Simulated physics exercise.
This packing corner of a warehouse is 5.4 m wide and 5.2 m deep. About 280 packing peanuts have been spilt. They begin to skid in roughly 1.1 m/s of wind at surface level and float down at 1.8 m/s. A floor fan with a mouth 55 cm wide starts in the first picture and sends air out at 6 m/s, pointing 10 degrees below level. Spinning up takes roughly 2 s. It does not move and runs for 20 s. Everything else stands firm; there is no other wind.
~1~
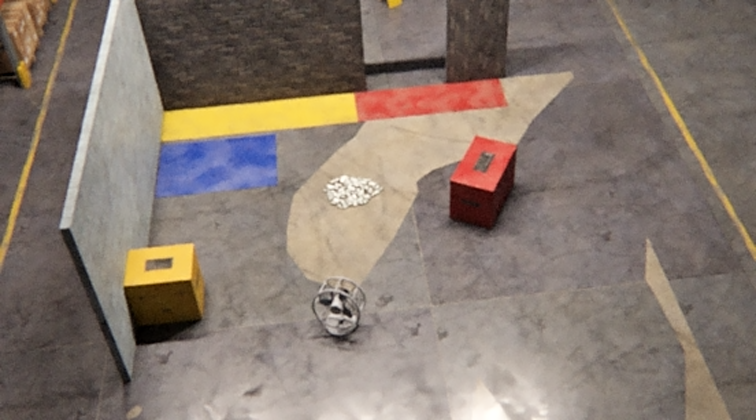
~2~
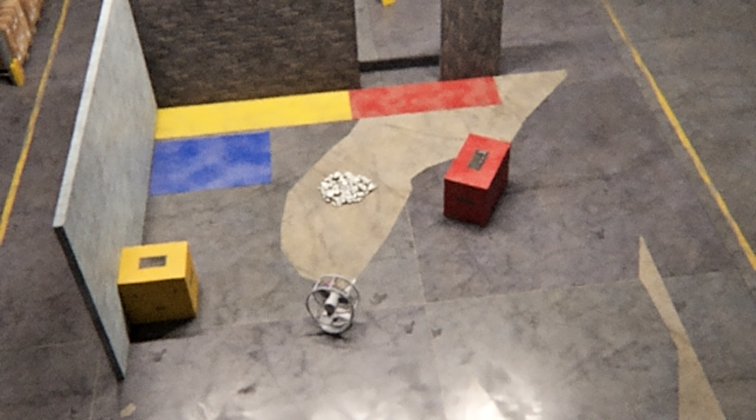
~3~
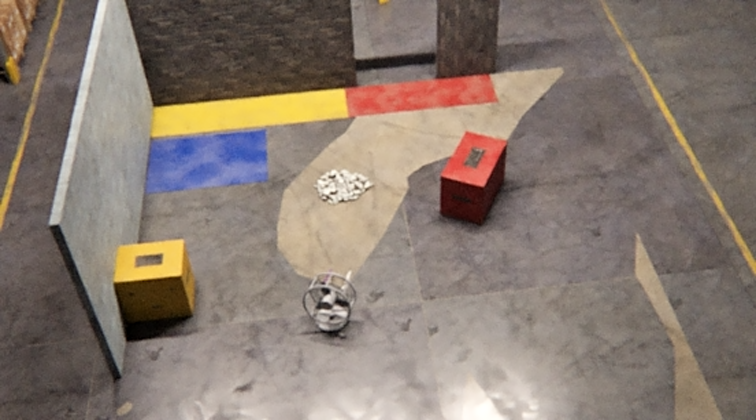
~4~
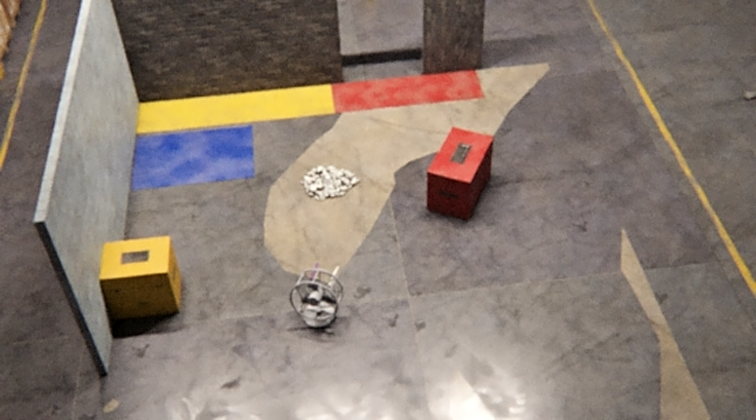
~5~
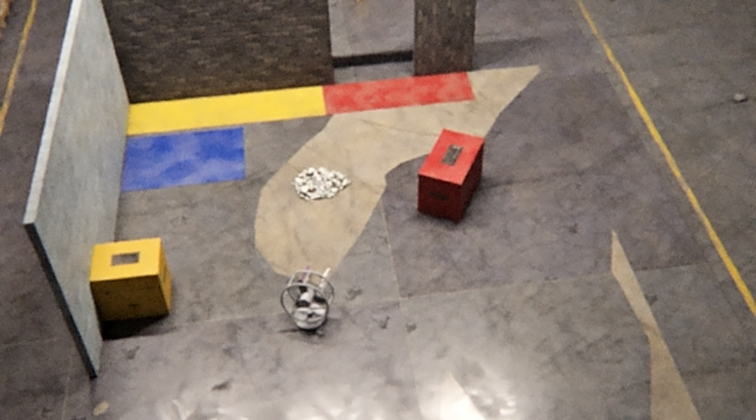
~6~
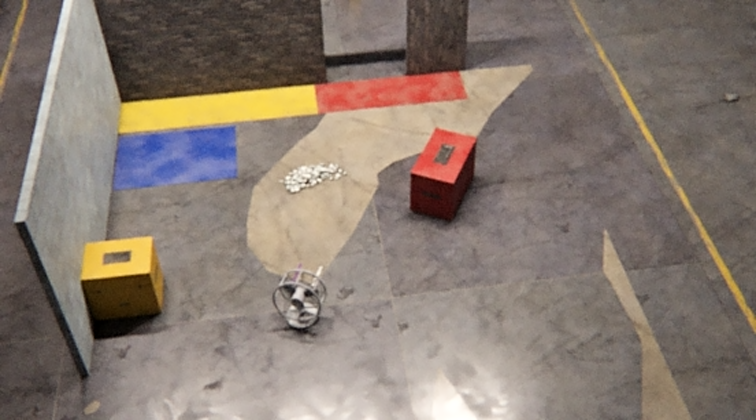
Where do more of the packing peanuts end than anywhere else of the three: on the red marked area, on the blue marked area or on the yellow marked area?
It is yellow that takes the most.
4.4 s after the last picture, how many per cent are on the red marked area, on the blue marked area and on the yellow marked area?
About 10 % red, 0 % blue, 30 % yellow.
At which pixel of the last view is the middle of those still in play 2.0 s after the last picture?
At about (315, 84).
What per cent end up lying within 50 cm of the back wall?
About 40 %.
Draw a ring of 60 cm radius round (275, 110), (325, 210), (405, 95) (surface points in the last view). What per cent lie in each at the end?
In turn about 15 %, 0 %, 0 %.
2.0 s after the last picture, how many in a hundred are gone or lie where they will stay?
Some 30 per cent.
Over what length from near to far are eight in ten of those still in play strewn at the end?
Roughly 0.4 m.
Then, 2.0 s after the last picture, 16 % are on the red marked area, 31 % on the yellow marked area and 0 % on the blue marked area; the middle of those still in play is near (315, 84); 29 % have settled or left.
Then, 4.4 s after the last picture, 10 % are on the red marked area, 34 % on the yellow marked area and 0 % on the blue marked area; the middle of those still in play is near (308, 85); 46 % have settled or left.
Then, 9.0 s after the last picture, 6 % are on the red marked area, 33 % on the yellow marked area and 0 % on the blue marked area; the middle of those still in play is near (305, 86); 55 % have settled or left.
Then, 18.0 s after the last picture, at the end, 3 % are on the red marked area, 34 % on the yellow marked area and 0 % on the blue marked area; the middle of those still in play is near (295, 87).
